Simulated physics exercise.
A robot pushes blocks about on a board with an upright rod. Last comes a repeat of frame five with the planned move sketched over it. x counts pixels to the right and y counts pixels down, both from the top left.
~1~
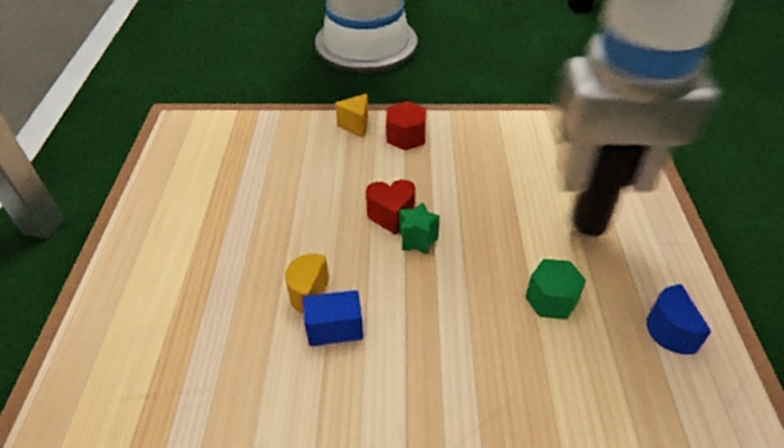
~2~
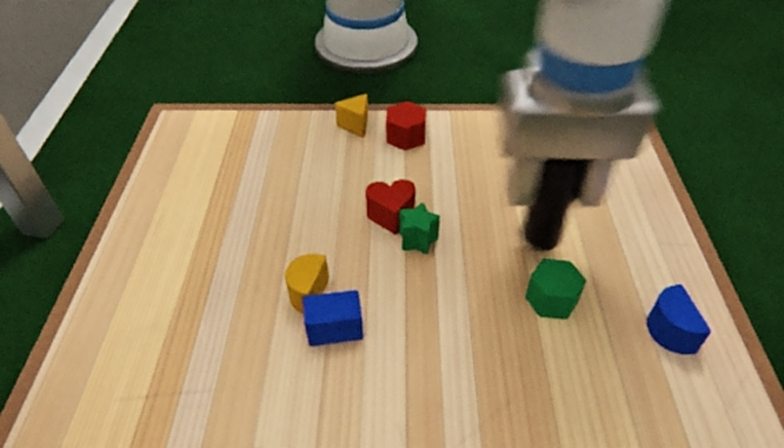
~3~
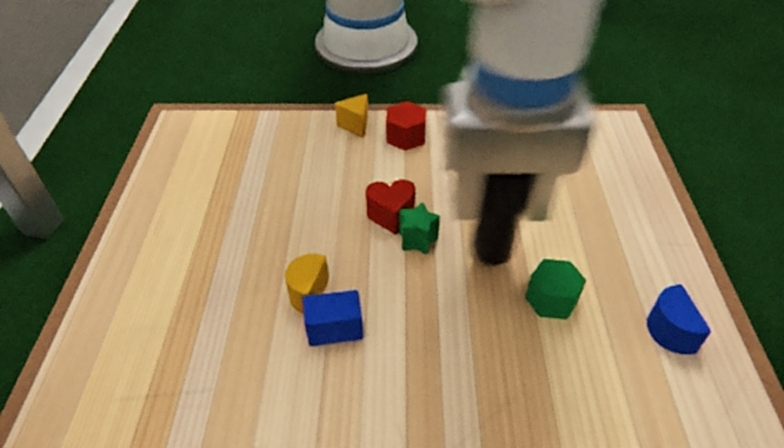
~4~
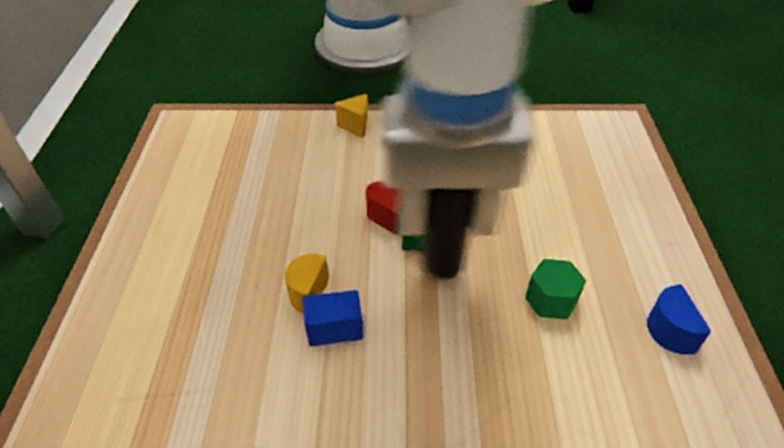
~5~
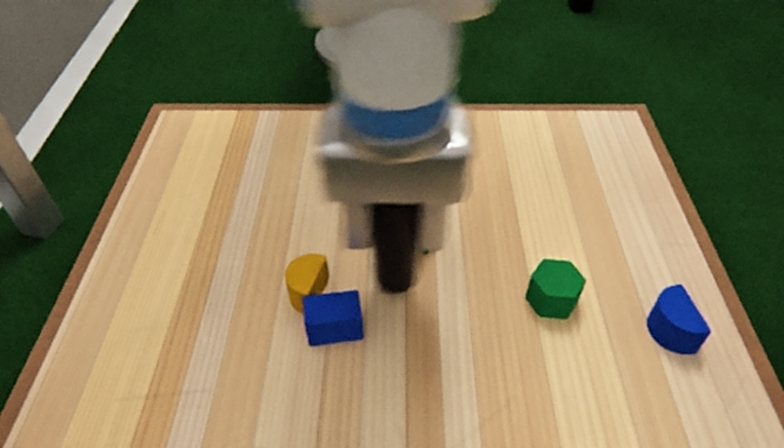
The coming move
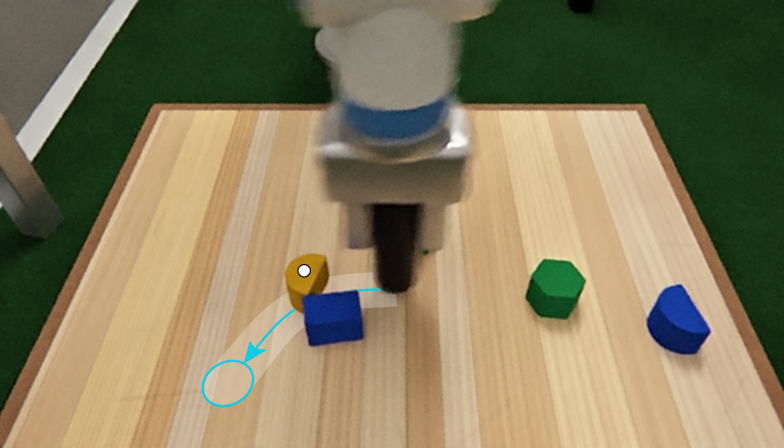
Robot arm with an upright dark rod sweeping left across a wooden board, passing in front of still red and green blocks.
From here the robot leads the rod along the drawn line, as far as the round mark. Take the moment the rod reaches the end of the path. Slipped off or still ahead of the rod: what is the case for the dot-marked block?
Slipped loose.
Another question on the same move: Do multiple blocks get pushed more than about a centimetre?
I'd say no.
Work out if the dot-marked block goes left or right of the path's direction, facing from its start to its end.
The shift is rightward.
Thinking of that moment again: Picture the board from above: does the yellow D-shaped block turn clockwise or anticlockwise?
The twist is clockwise.
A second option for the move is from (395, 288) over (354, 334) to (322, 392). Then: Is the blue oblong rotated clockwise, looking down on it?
Yes
The line goes from (395, 288) by way of (330, 295) and (273, 328) to (228, 383); the dot is on the yellow D-shaped block.
On the path given first. One third of the way, rod (328, 283); yellow D-shaped block (288, 273).
Two thirds of the way, rod (269, 317); yellow D-shaped block (242, 285), turned 20° clockwise; blue oblong (329, 310), turned 15° anticlockwise.
At the end, rod (223, 372); yellow D-shaped block (242, 285), turned 20° clockwise; blue oblong (329, 310), turned 15° anticlockwise; green star unmoved.
